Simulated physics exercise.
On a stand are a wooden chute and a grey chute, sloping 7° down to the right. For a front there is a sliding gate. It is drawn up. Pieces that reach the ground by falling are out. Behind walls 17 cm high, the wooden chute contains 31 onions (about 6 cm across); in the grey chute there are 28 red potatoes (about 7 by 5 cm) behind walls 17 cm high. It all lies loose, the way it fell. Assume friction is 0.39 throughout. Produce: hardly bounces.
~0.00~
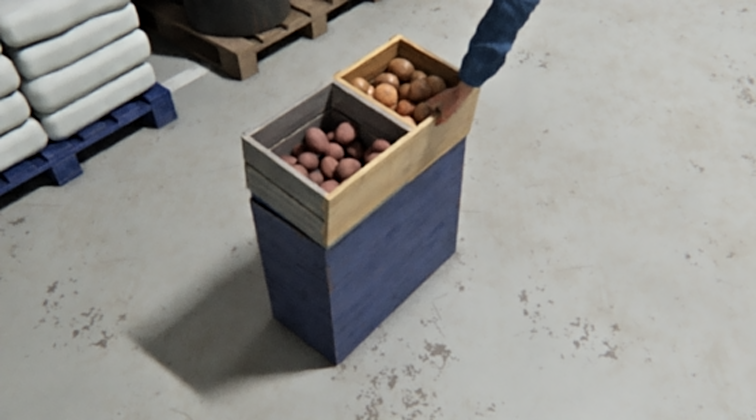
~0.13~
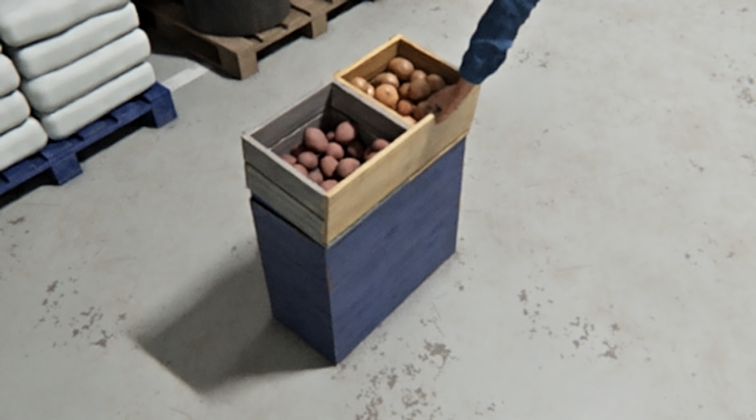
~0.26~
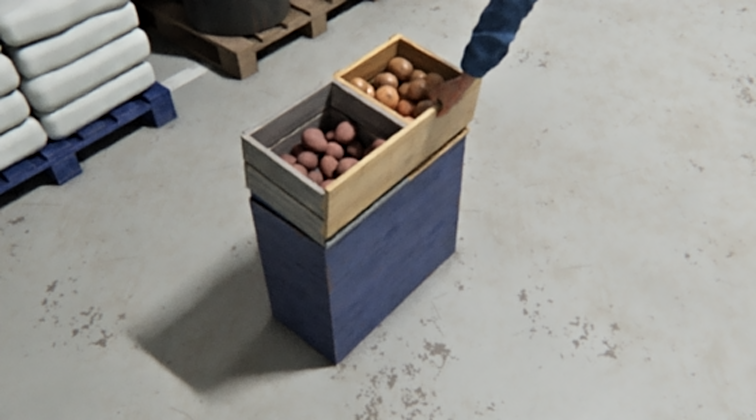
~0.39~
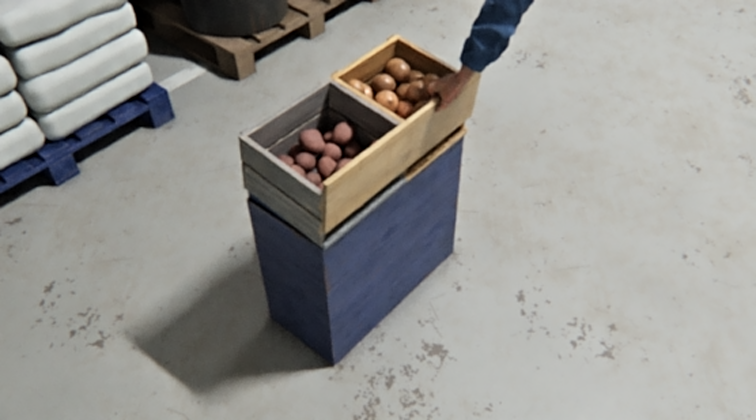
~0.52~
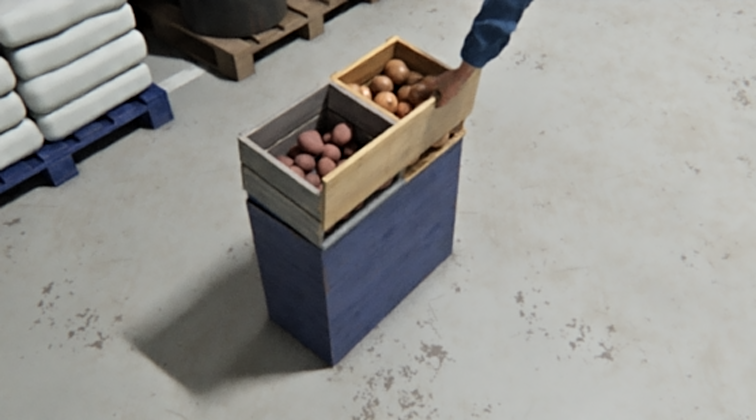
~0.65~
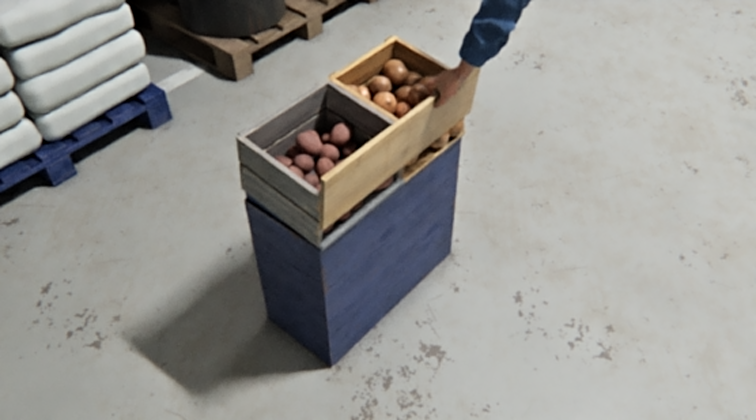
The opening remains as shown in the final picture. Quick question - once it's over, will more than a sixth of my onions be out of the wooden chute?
No, below a sixth.
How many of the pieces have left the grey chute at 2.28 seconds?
Grey chute - about 0 out by that time.
After 1.06 s, 1 of 31 out of the wooden chute and 0 of 28 out of the grey chute.
After 1.57 s, 1 of 31 out of the wooden chute and 0 of 28 out of the grey chute.
After 2.28 s, 1 of 31 out of the wooden chute and 0 of 28 out of the grey chute.
Outcome (at 3.19 s), 1 of 31 out of the wooden chute and 0 of 28 out of the grey chute. Asked share, 1 of 31, 3 per cent.
